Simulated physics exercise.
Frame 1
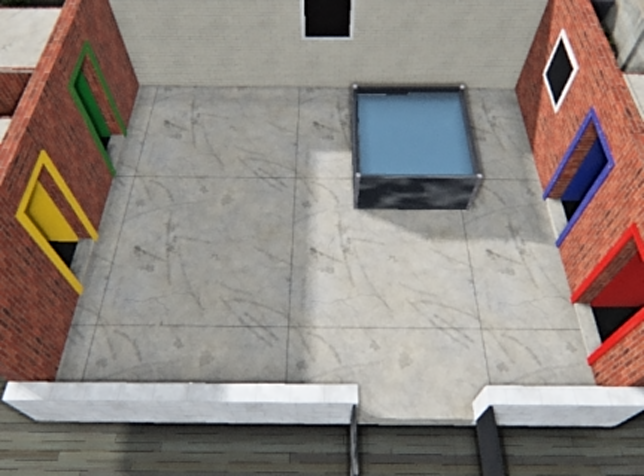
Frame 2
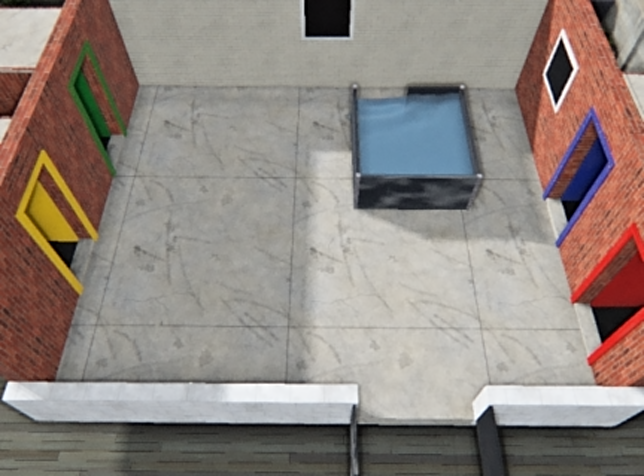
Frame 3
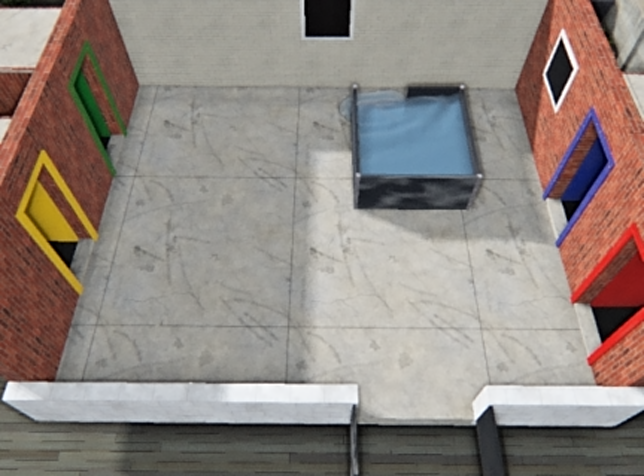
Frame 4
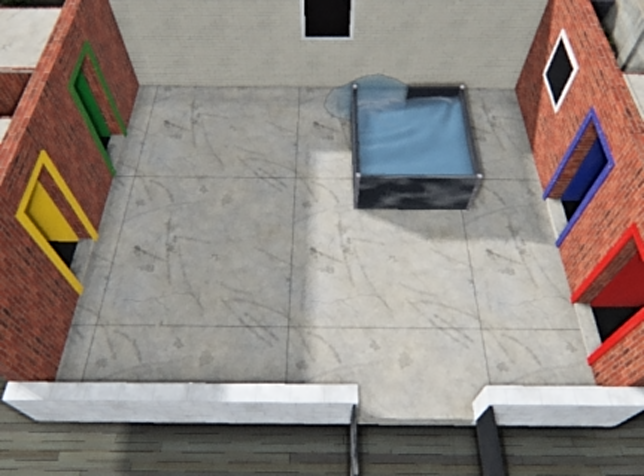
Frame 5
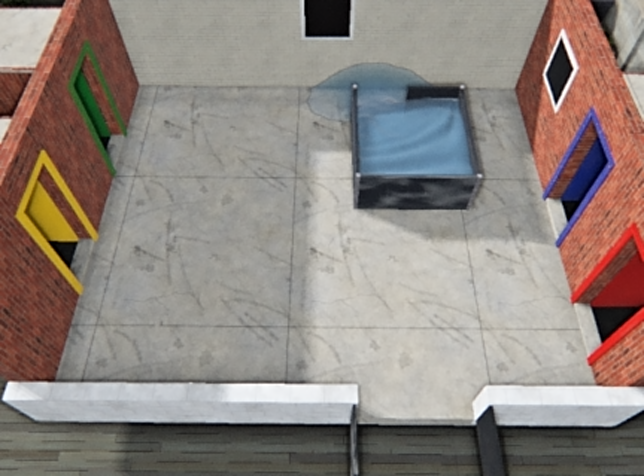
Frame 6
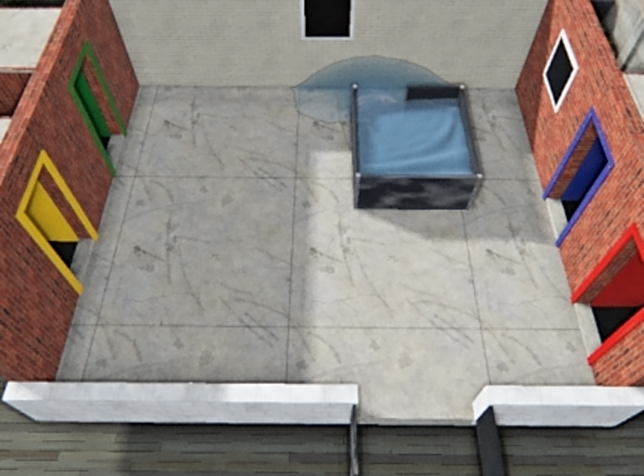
In a walled yard with coloured doors, water pours from the tank's far side and spreads.
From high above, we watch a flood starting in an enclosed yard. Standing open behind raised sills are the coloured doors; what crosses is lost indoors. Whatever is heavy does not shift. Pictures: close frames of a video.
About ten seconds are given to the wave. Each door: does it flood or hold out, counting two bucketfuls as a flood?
The green door will pass more than two buckets; the yellow door will pass two buckets at most; the blue door will pass two buckets at most; the red door will pass more than two buckets.
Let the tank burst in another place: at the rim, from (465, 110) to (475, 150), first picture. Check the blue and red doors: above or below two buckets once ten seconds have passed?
Put simply, the blue door overflows; the red door overflows.
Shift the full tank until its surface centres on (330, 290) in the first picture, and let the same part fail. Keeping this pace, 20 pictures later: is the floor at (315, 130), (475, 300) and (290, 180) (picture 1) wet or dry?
Spot one is touched, spot two is not touched, spot three is touched.
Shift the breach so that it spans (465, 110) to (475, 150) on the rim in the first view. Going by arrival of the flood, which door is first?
That one is the blue-painted one.
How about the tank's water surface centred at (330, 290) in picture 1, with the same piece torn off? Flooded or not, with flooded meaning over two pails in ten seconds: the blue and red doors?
Short version: Blue ends up below, red ends up below.
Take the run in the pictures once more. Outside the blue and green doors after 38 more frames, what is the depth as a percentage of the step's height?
About 70 %, then 150 %.
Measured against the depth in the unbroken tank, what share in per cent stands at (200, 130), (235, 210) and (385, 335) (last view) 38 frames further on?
In that order: 4, 2 and 2 per cent.
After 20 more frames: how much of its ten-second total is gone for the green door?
It should be near 50 percent of the ten-second total.
A moment on, water covers 15 % of the floor; the green door not reached, the yellow door not reached, the blue door not reached, the red door not reached.
Next, water covers 30 % of the floor; the green door wet at the sill, nothing in, the yellow door not reached, the blue door not reached, the red door not reached.
Then, water covers 50 % of the floor; the green door over two buckets in, the yellow door wet at the sill, nothing in, the blue door wet at the sill, nothing in, the red door wet at the sill, nothing in.
Later, water covers 75 % of the floor; the green door far over two buckets in, the yellow door wet at the sill, nothing in, the blue door wet at the sill, nothing in, the red door wet at the sill, nothing in.
In the end, water covers 95 % of the floor; the green door far over two buckets in, the yellow door wet at the sill, nothing in, the blue door wet at the sill, nothing in, the red door over two buckets in.
